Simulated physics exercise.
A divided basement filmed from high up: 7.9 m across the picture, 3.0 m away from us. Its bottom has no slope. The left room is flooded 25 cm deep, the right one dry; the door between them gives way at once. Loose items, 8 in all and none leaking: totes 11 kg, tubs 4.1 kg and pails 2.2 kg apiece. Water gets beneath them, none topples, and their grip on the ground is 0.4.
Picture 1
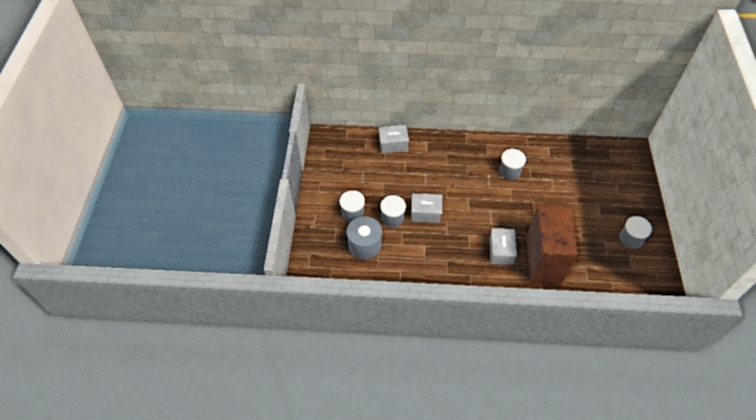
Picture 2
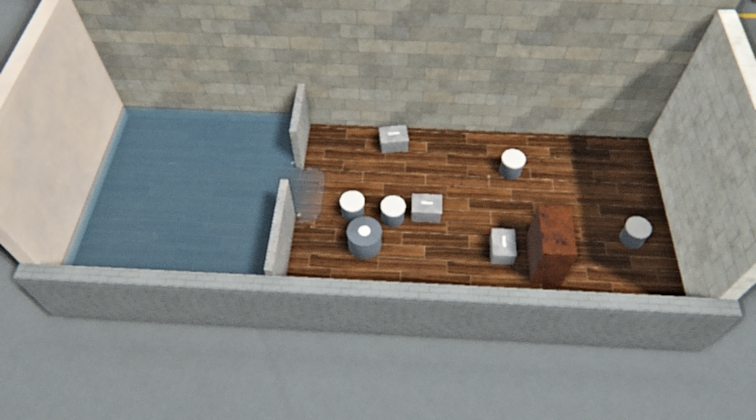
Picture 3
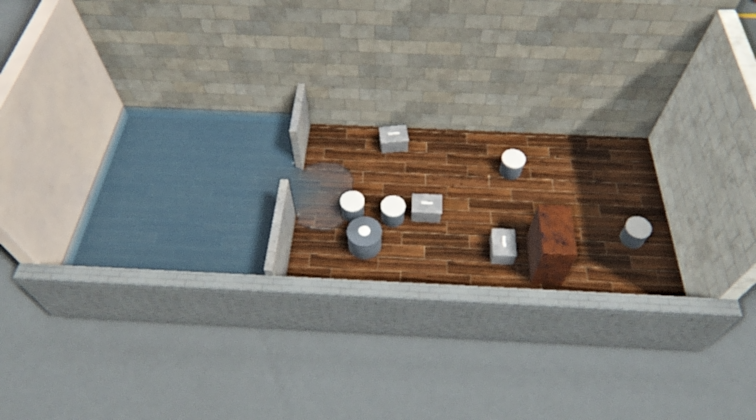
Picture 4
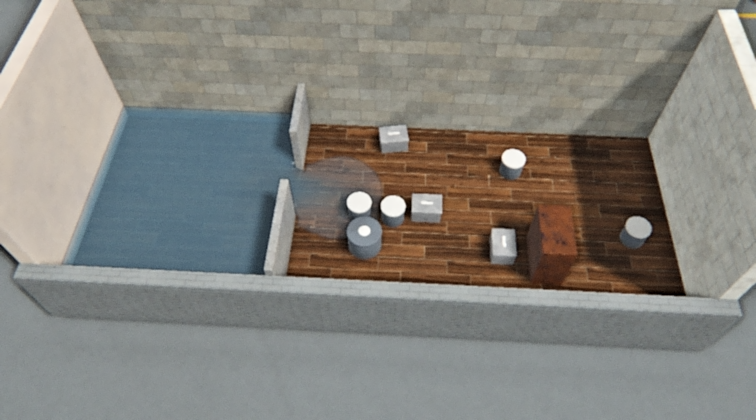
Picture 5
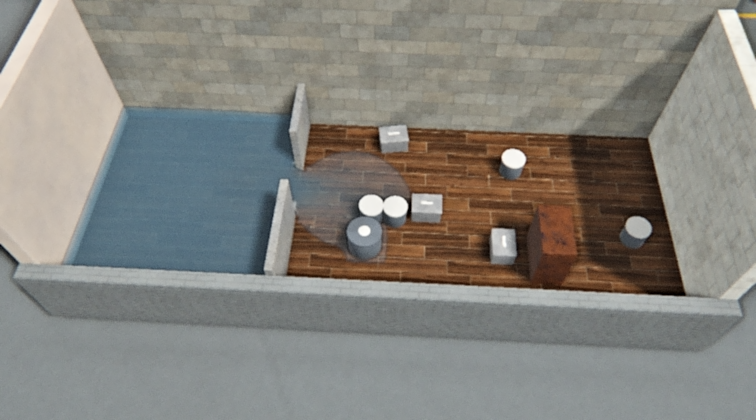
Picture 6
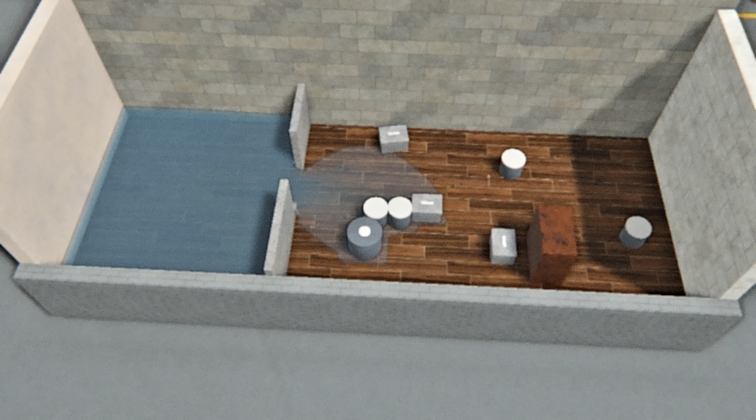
Water spreading through a gap in the dividing wall onto a wooden floor, nudging one white-topped cylinder rightward, then its neighbour slightly.
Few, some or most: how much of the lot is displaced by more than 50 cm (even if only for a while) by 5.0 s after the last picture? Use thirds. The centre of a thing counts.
It is one to two thirds.
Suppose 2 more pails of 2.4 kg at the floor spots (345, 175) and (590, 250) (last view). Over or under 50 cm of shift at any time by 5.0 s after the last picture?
In turn: More, short of it.
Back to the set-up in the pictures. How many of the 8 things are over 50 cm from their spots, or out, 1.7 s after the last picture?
I count 4.
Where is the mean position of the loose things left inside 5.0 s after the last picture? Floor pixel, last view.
Around (544, 240).
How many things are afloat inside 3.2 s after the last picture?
At that moment 3.
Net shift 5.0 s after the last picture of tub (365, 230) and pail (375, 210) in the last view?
In that order: 140 cm, 400 cm.
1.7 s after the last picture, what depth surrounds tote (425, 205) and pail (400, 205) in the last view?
Roughly 4 and 3 cm.
Then, 0.4 s after the last picture 0 of 8 are over 50 cm from their spots; 2 afloat.
Then, 1.7 s after the last picture 4 of 8 are over 50 cm from their spots; 3 afloat.
Then, 3.2 s after the last picture 4 of 8 are over 50 cm from their spots; 3 afloat.
Then, 5.0 s after the last picture 4 of 8 are over 50 cm from their spots, and 4 have been at some point; 5 afloat.
